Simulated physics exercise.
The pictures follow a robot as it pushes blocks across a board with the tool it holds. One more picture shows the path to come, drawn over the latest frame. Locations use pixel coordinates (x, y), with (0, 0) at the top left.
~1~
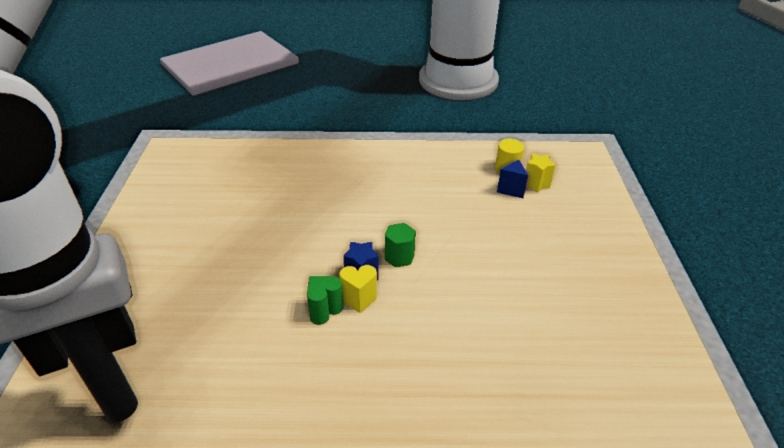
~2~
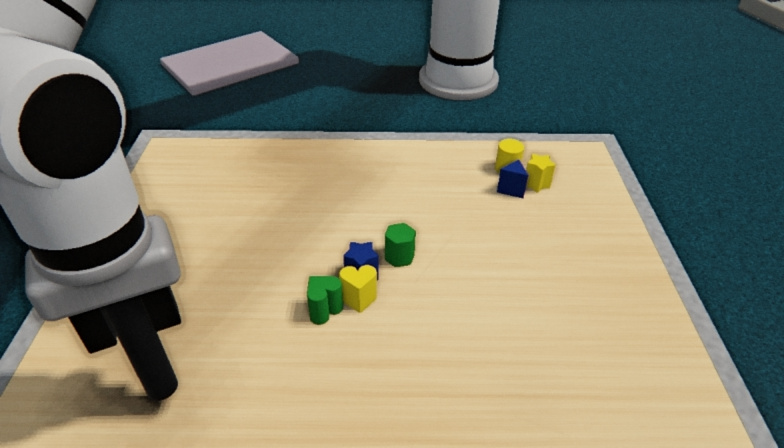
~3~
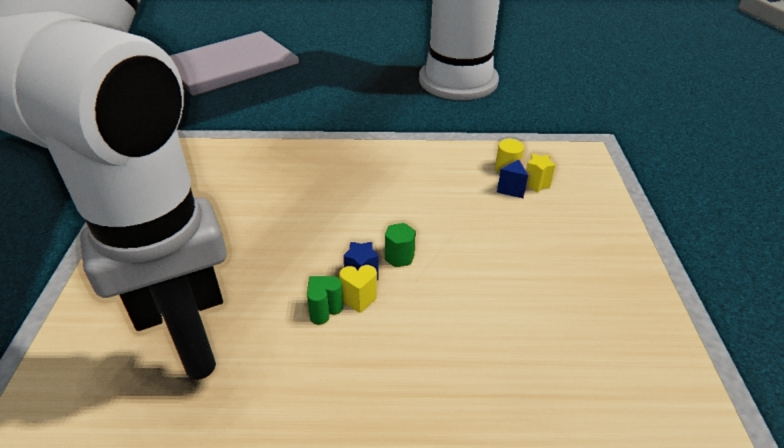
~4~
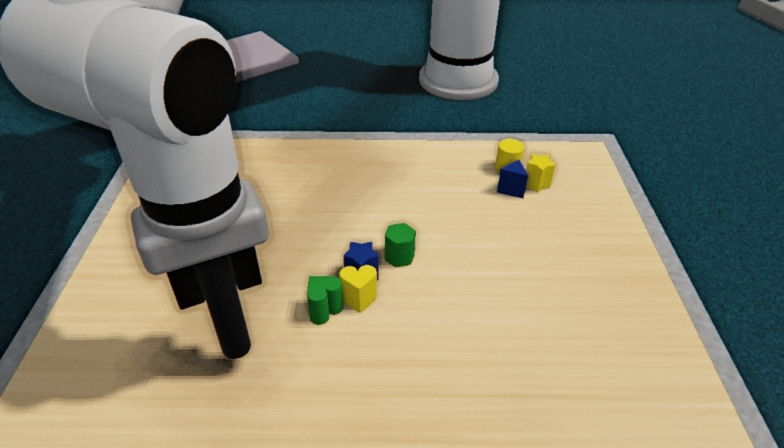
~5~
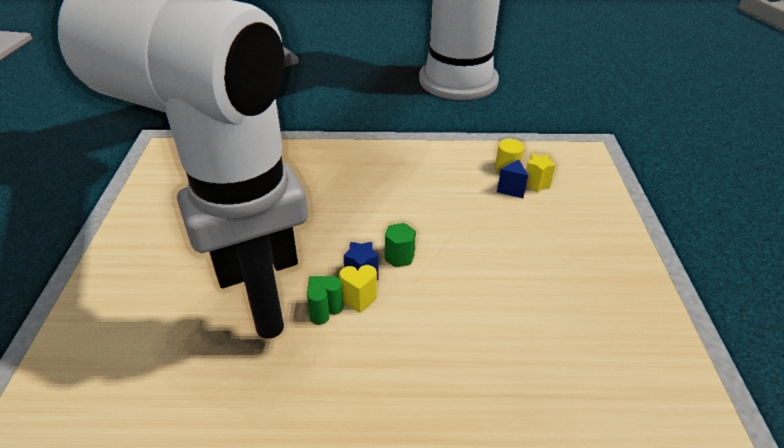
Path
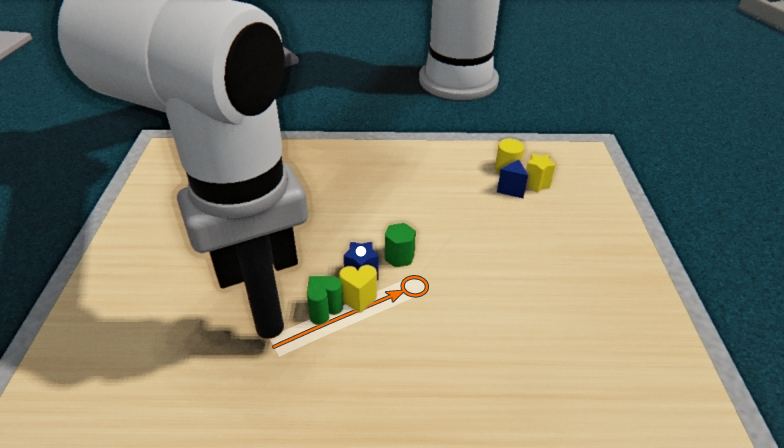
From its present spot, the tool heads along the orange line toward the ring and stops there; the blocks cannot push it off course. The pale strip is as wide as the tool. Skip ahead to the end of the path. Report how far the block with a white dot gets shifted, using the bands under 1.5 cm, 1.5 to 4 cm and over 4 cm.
I'd go with 1.5 to 4 cm for this block.
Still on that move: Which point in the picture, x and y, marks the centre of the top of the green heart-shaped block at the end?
In the picture, that point is around (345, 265).
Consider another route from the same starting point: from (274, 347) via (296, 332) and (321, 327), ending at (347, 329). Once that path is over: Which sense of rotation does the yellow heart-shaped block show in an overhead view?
Seen from above, its turn is clockwise.
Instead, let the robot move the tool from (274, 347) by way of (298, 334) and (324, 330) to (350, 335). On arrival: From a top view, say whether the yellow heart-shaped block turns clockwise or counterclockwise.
Twists clockwise.
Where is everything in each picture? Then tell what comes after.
The first picture shows tool's lower end at (122, 408); green heart-shaped block at (322, 286); yellow heart-shaped block at (358, 275); blue star block at (361, 251); green hexagonal block at (400, 232).
The second picture shows tool at (163, 388); blocks still.
The third picture shows tool at (201, 368); blocks still.
The fourth picture shows tool at (237, 348); blocks still.
The fifth picture shows tool at (270, 328); green heart-shaped block at (322, 286); yellow heart-shaped block at (358, 275); blue star block at (361, 251); green hexagonal block at (400, 232).
Drawn move, in a line from (274, 347) to (415, 286); the dot is on the blue star block.
What follows on the original path. One third of the way, tool at (322, 306); green heart-shaped block at (331, 276), turned 30° anticlockwise; yellow heart-shaped block at (362, 270), turned 35° clockwise; blue star block at (364, 249), turned 15° anticlockwise.
Two thirds of the way, tool at (370, 286); green heart-shaped block at (343, 267), turned 100° anticlockwise; yellow heart-shaped block at (383, 261); blue star block at (371, 243), turned 45° anticlockwise.
At the end, tool at (416, 268); green heart-shaped block at (343, 267), turned 100° anticlockwise; yellow heart-shaped block at (399, 247), turned 75° anticlockwise; blue star block at (372, 241), turned 60° anticlockwise; green hexagonal block at (399, 225), turned 25° clockwise.
